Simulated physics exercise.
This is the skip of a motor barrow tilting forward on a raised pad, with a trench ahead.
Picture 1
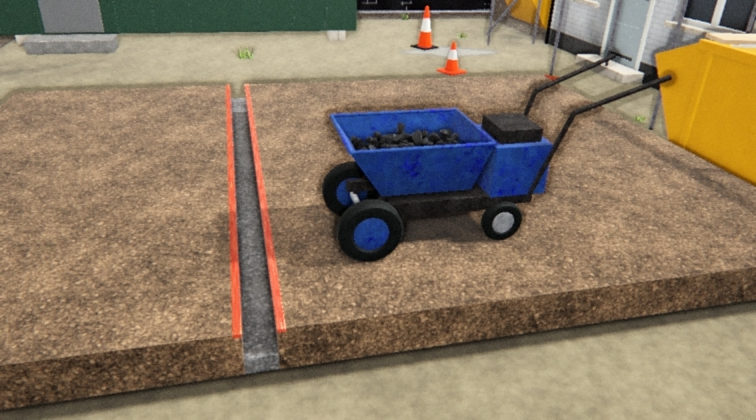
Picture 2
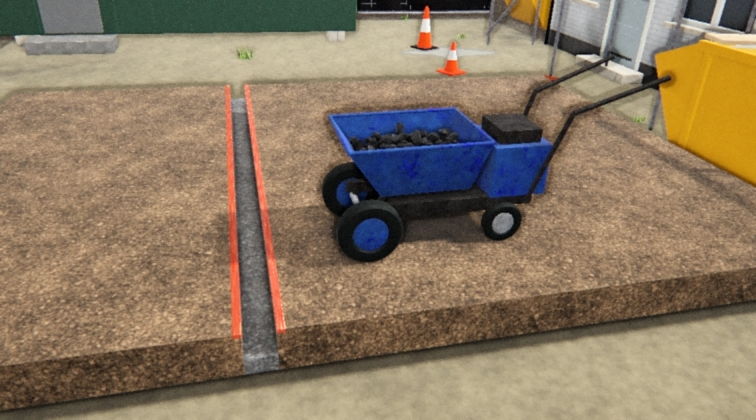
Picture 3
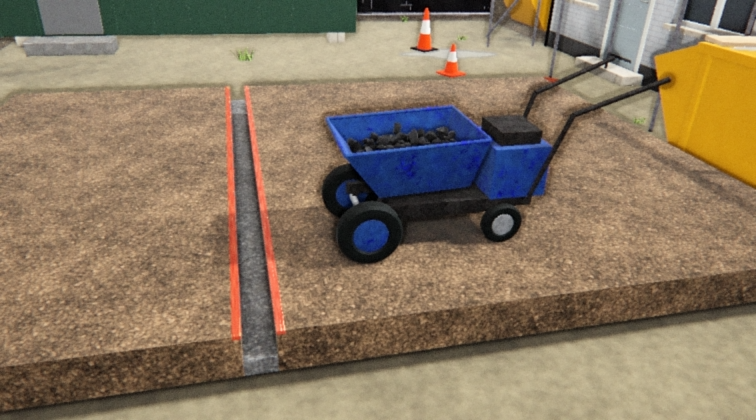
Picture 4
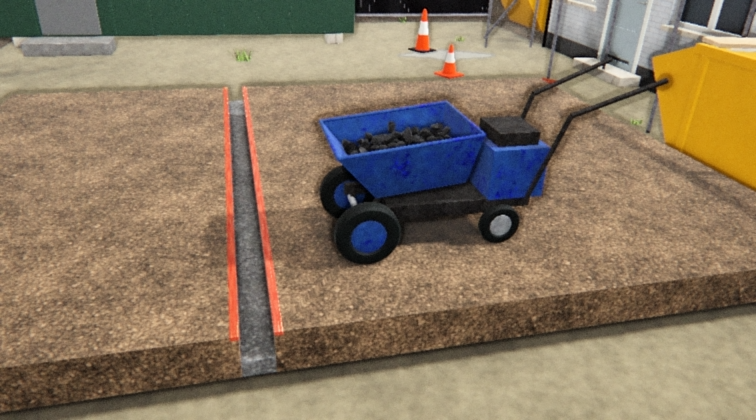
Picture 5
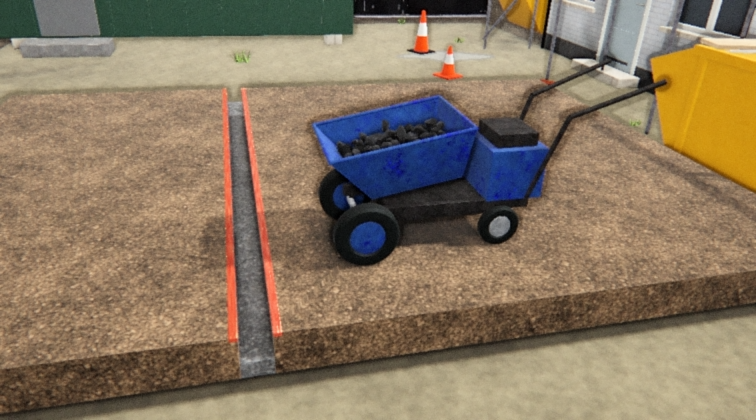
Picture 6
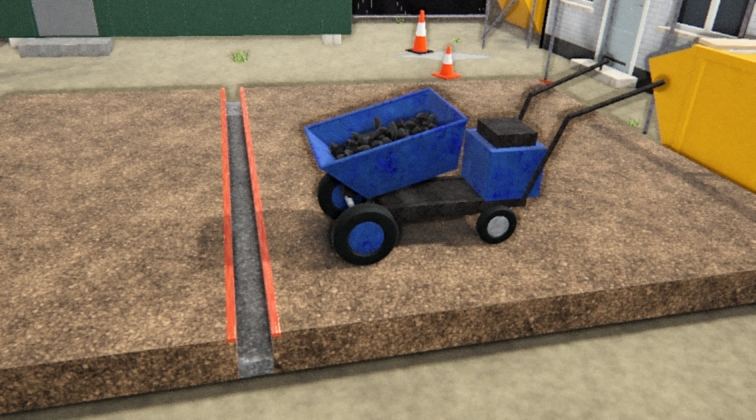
A blue skip filled with dark lumps sits level on a small motor barrow, seen from slightly above and side-on, on a raised brown pad in a yard. A narrow grey trench edged in orange-red lies to the left, with traffic cones behind and a yellow container at right. The skip slowly tilts forward to the left, its rear rising, while the wheels stay put and the view shifts very slightly.
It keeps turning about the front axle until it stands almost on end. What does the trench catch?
It catches over half.
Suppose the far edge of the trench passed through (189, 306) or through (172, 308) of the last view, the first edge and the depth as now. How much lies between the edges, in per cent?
Near 100 % and 100 %.
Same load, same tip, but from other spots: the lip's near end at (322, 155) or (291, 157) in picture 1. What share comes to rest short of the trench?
Roughly 0 per cent, and 0 per cent.
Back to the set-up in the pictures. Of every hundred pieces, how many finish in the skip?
Near 15 %.
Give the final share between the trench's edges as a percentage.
Near 65 %.
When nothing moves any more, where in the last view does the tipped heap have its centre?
Roughly at (246, 251).
Shortly afterwards, skip tipped steeply; the whole lot in the skip.
Next, skip tipped right over; the bulk in the skip; only a few short of the trench; near a quarter in or heaped over the trench; only a few beyond it; only a few falling.
Some moments later, skip tipped right over; near a quarter in the skip; a little short of the trench; near two thirds in or heaped over the trench; a little beyond it.
In the end, skip tipped right over; a little in the skip; a little short of the trench; near two thirds in or heaped over the trench; a little beyond it.
